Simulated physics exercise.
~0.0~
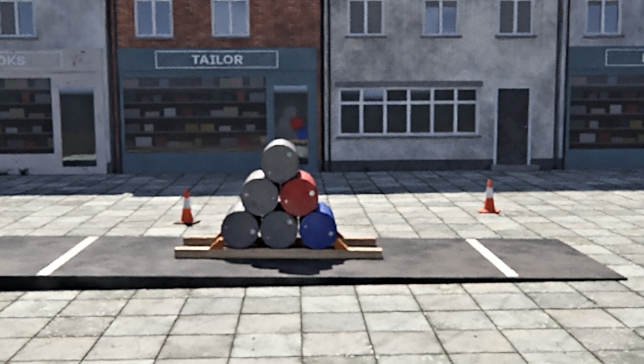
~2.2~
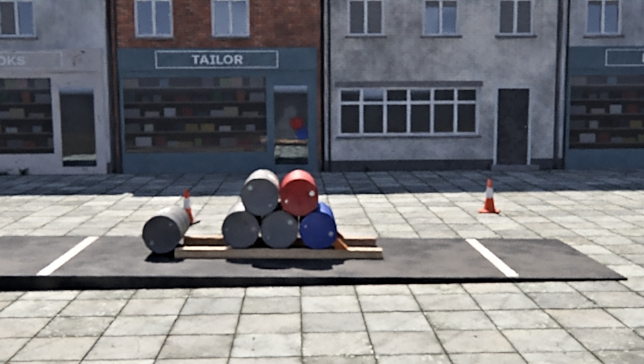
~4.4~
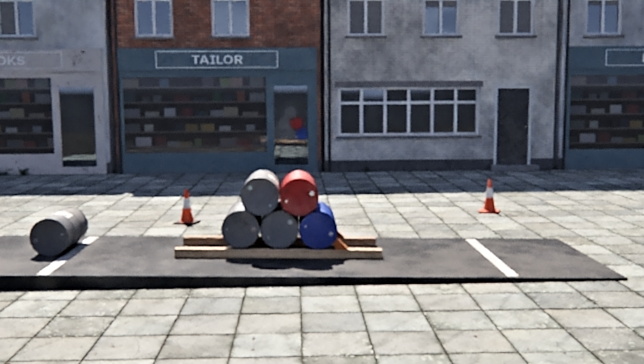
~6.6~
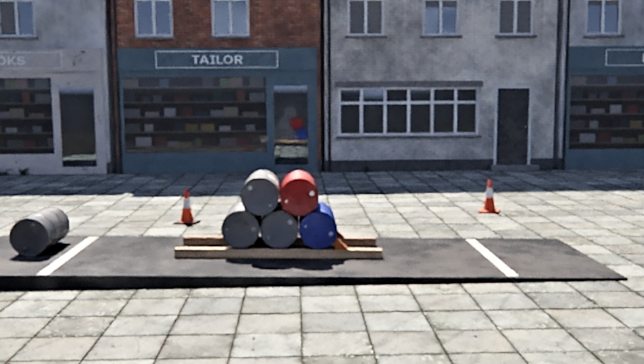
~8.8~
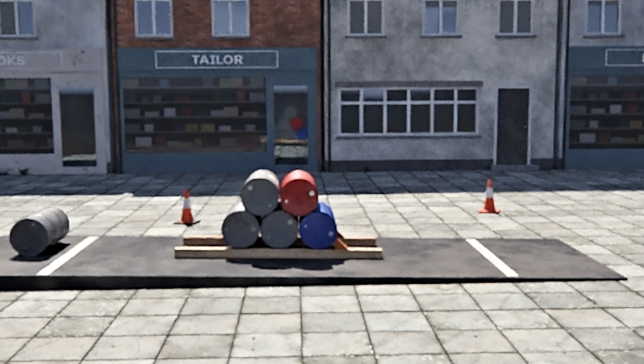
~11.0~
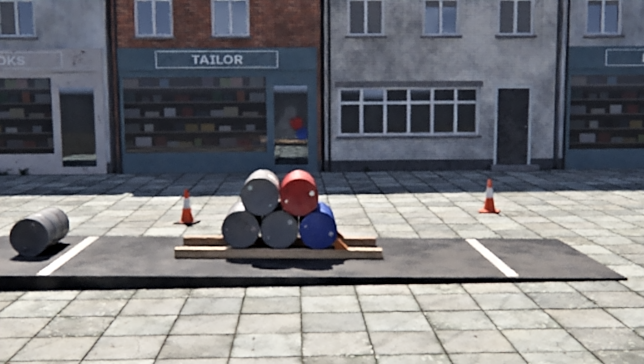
Stacked drums on timber bearers outside a tailor's shop, the top grey one tumbling left and rolling past the white line to rest.
